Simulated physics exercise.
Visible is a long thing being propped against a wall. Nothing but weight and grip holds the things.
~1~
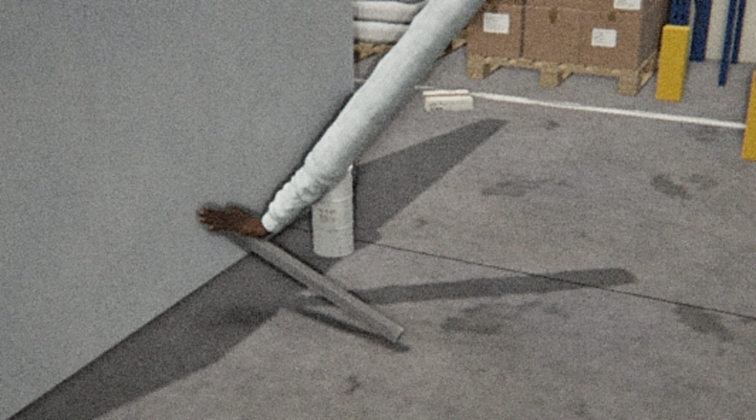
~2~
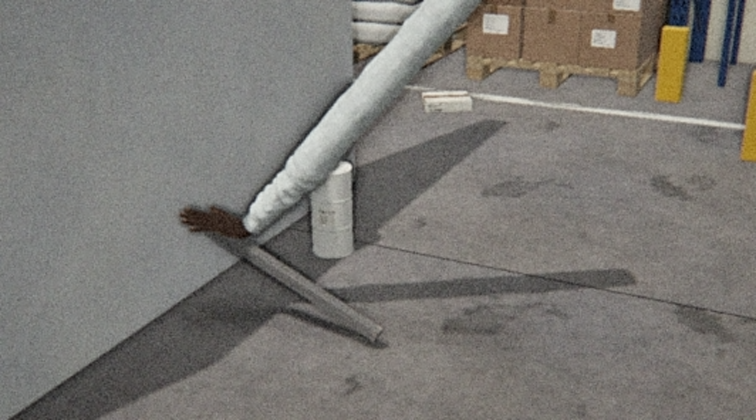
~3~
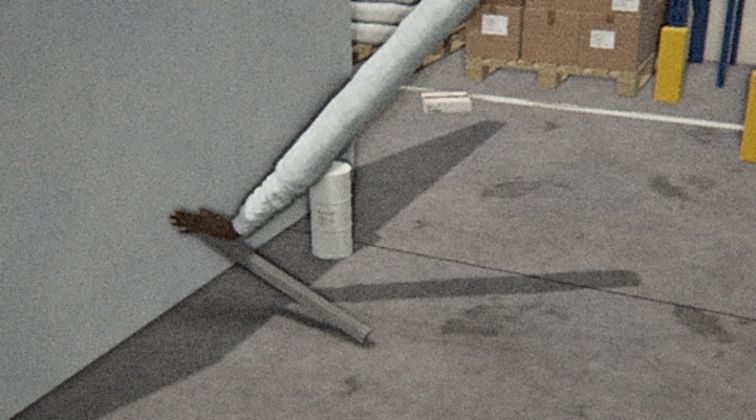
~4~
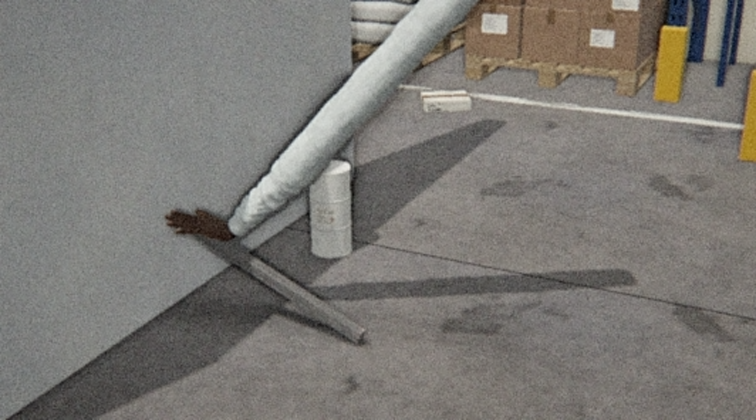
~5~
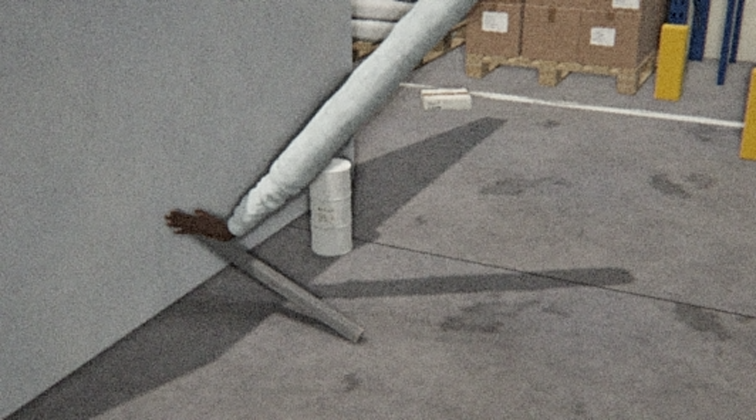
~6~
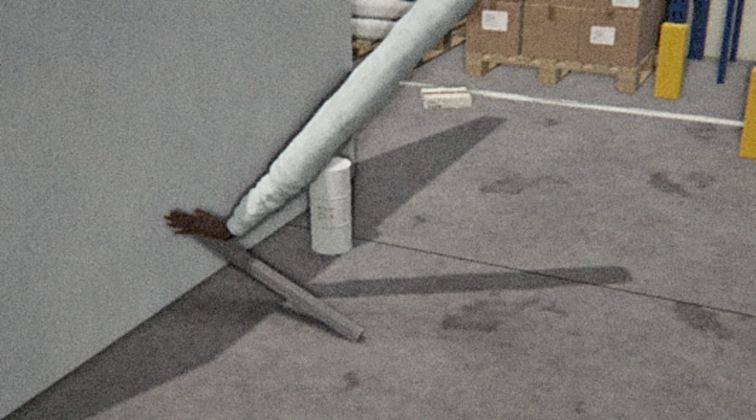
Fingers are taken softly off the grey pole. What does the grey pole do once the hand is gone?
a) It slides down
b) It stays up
It slides down (a).
Then, 0.30 s on from there, grey pole leaning 12° more than when let go near (271, 295).
Then, 0.40 s on from there, grey pole leaning 23° more than when let go near (274, 313).
Then, 0.50 s on from there, grey pole leaning 24° more than when let go near (274, 314).
In the end, moved from the start, grey pole; white canister unmoved. At the end, from the last picture's camera, grey pole near (274, 315). The pole slides down.
